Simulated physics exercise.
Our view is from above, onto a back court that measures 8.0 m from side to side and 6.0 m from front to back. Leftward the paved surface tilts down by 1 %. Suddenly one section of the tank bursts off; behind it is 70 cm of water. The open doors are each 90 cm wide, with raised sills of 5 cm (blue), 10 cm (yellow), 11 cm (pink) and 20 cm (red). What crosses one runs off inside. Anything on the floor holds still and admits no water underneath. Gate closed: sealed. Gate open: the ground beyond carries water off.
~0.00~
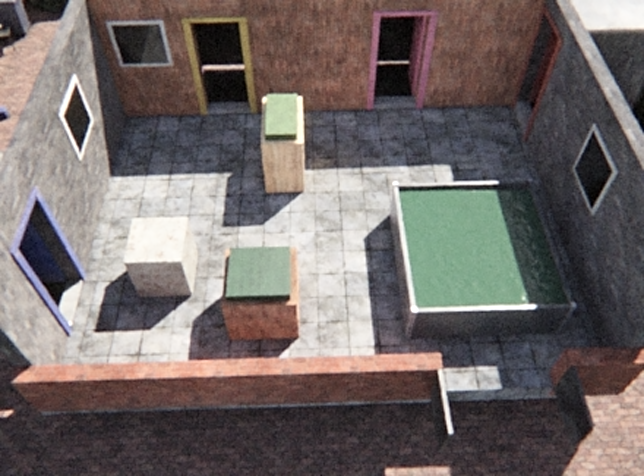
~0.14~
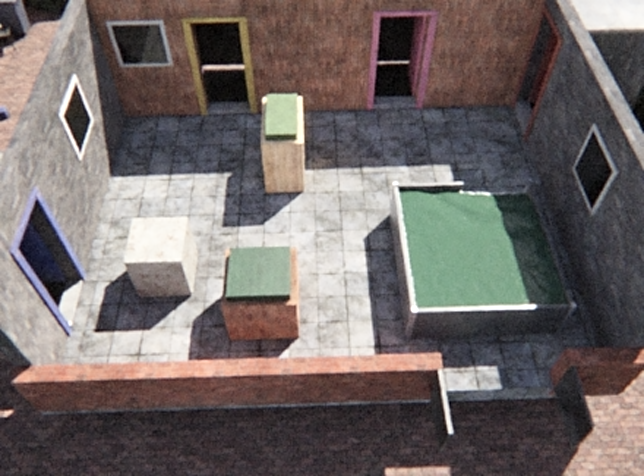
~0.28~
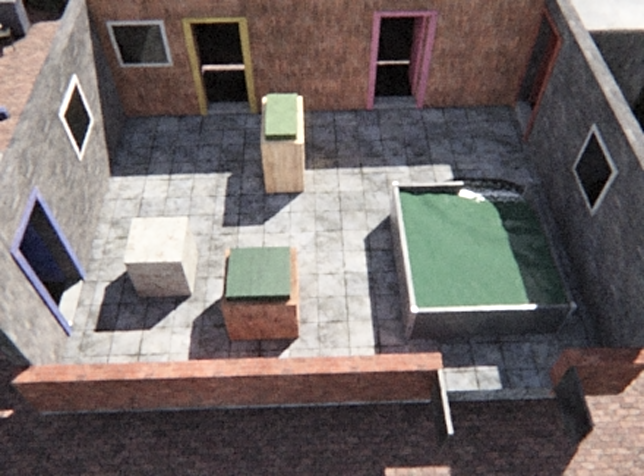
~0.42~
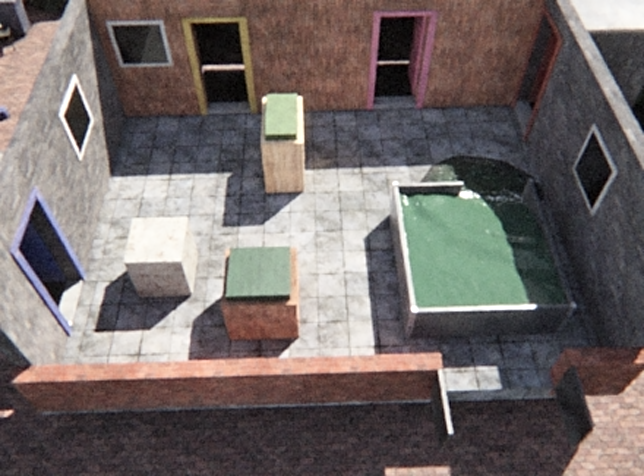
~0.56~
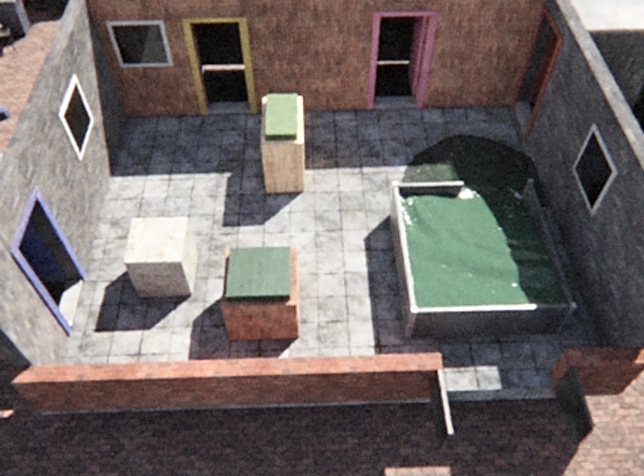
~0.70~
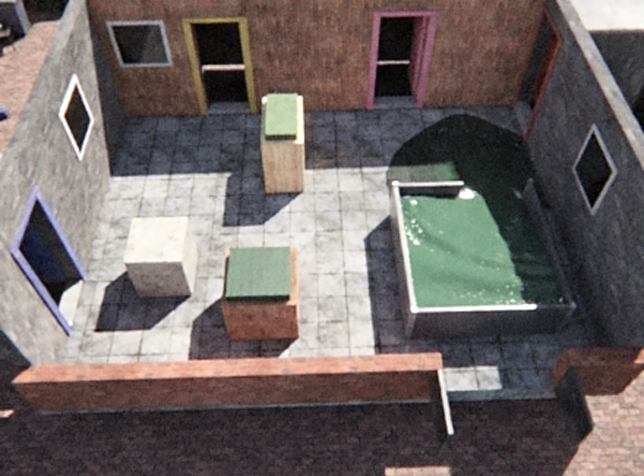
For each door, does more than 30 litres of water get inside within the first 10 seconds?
In order: The blue door undershoots the limit, the yellow door undershoots the limit, the pink door overshoots the limit, the red door overshoots the limit.
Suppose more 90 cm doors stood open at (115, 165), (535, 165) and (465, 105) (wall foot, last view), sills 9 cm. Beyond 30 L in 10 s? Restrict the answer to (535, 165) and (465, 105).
Result in order - more than that, then more than that.
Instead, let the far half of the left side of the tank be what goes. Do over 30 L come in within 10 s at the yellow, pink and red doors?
So yellow ends up short of it, pink short of it, red short of it.
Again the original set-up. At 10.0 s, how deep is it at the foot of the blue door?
Depth: Approx. 6.5 cm.
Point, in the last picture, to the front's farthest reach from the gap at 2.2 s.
About pixel (284, 117).
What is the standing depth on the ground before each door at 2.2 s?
Door by door, in cm: Blue reads 0, yellow reads 0, pink reads 24, red reads 36.
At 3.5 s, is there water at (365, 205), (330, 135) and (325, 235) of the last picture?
Listed in sequence, the spots are bone dry, drenched and bone dry.
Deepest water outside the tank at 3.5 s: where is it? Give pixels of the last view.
Near (494, 111).
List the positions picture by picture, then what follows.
Still water, 70 cm deep, in the tank at (476, 243), in the first frame.
The front is at a hidden place, 0.6 m from the gap on the tank's far side; 0.3 m2 of floor is under water; 70 cm left at the back of the tank, in the second frame.
Water pours out on the tank's far side and has run 0.9 m, to a hidden place; typically 12 cm deep outside, 70 cm at the tank's back, in the third frame.
The front is at (459, 159), 1.4 m from the gap on the tank's far side; 2.2 m2 of floor is under water; 70 cm left at the back of the tank, in the fourth frame.
The front is at (457, 138), 2.0 m from the gap on the tank's far side; 3.7 m2 of floor is under water; 70 cm left at the back of the tank, in the fifth frame.
The front is at (467, 117), 2.6 m from the gap on the tank's far side; 5.2 m2 of floor is under water; 67 cm left at the back of the tank, in the sixth frame.
After 1.4 s water covers 20 % of the floor and is deepest (51 cm) near (512, 110); blue door not reached, yellow door not reached, pink door 19 cm at the sill, 2 L in, red door 25 cm at the sill, 0 L in.
After 2.2 s water covers 20 % of the floor and is deepest (50 cm) near (503, 110); blue door not reached, yellow door not reached, pink door 24 cm at the sill, 29 L in, red door 36 cm at the sill, 41 L in.
After 3.5 s water covers 35 % of the floor and is deepest (33 cm) near (494, 111); blue door not reached, yellow door 6 cm at the sill, 0 L in, pink door 18 cm at the sill, 88 L in, red door 31 cm at the sill, 142 L in.
After 6.0 s water covers 70 % of the floor and is deepest (25 cm) near (133, 128); blue door 3 cm at the sill, 0 L in, yellow door 10 cm at the sill, 0 L in, pink door 15 cm at the sill, 120 L in, red door 20 cm at the sill, 178 L in.
After 10.0 s water covers 95 % of the floor and is deepest (18 cm) near (56, 389); blue door 7 cm at the sill, 2 L in, yellow door 6 cm at the sill, 0 L in, pink door 10 cm at the sill, 131 L in, red door 10 cm at the sill, 179 L in.
